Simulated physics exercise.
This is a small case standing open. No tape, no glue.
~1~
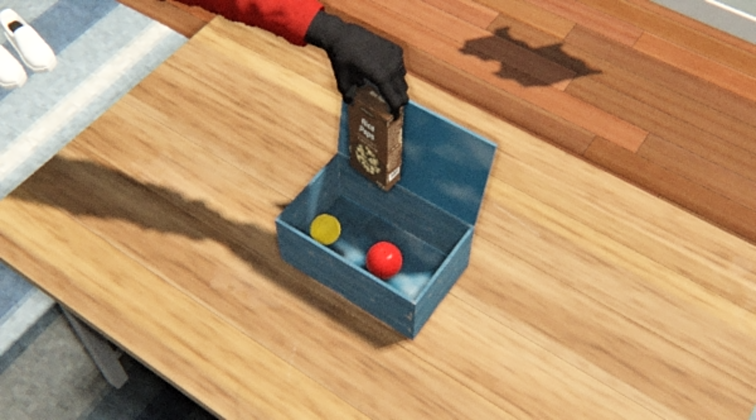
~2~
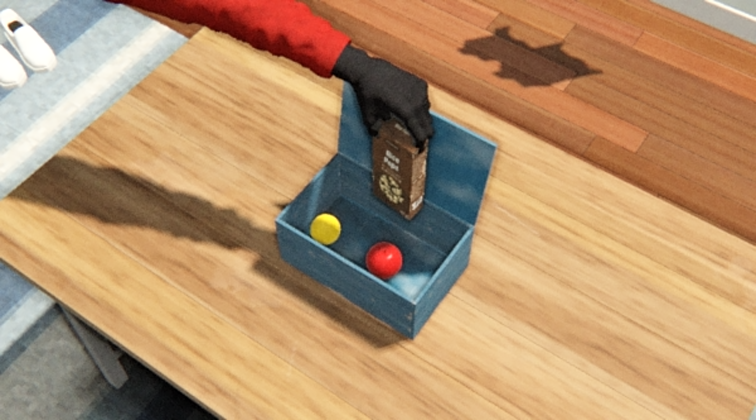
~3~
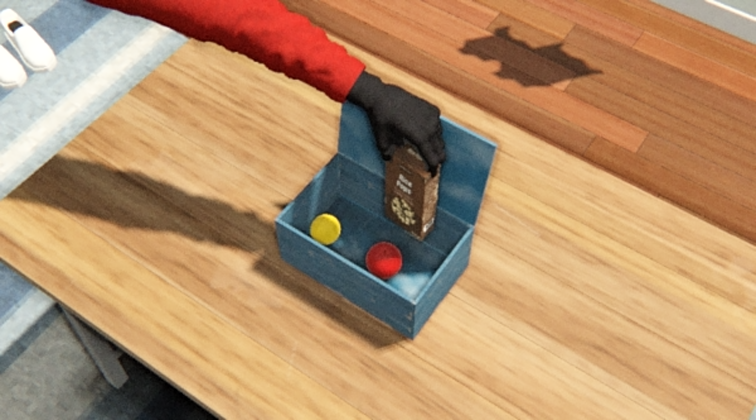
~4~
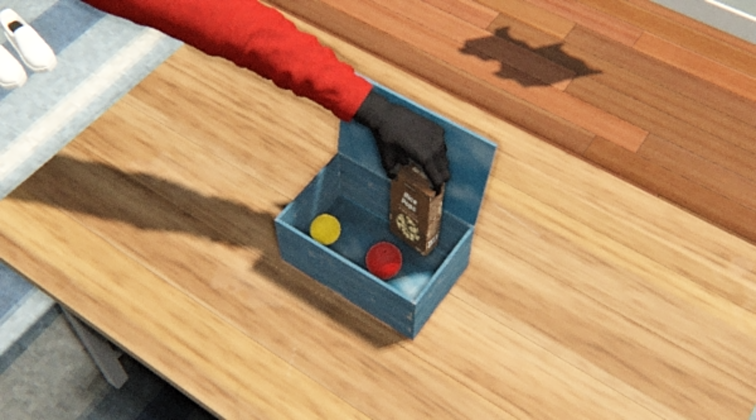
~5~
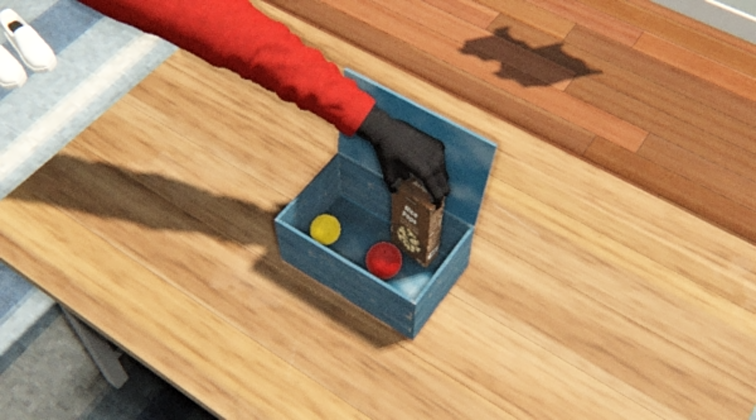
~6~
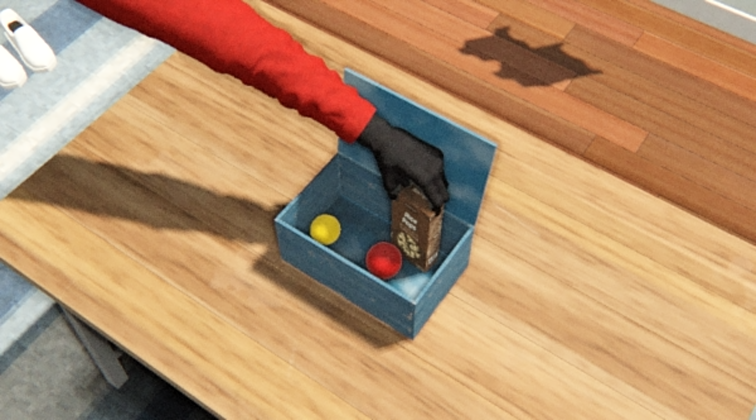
A black-gloved hand lowers a brown packet into an open blue case beside a red ball.
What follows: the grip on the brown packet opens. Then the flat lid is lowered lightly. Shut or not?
The lid stays ajar.
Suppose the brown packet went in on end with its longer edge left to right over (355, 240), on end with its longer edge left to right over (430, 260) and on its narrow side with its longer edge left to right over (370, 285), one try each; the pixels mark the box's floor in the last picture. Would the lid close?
First, it closes; second, it is held up; third, it closes.
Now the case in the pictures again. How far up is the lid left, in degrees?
Some 10° above the rim.
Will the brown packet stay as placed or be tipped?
It tips.
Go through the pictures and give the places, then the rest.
In the first picture, coming down; brown packet (375, 138); red apple (384, 261).
In the second picture, coming down; brown packet (399, 168); red apple (384, 261).
In the third picture, coming down; brown packet (411, 191); red apple (384, 261).
In the fourth picture, coming down; brown packet (416, 208); red apple (384, 261).
In the fifth picture, coming down; brown packet (416, 221); red apple (384, 261).
In the sixth picture, in place under the hand; brown packet (416, 227); red apple (384, 261).
Then, 1.60 s on from there, lid 63° above the rim; brown packet turned 5° from how it was put near (413, 230).
Then, 2.10 s on from there, lid 29° above the rim; brown packet turned 36° from how it was put near (396, 247).
In the end, lid 11° above the rim; toppled in the box, brown packet; moved from the start, red apple; yellow lemon unmoved. At the end, from the last picture's camera, brown packet near (395, 250).
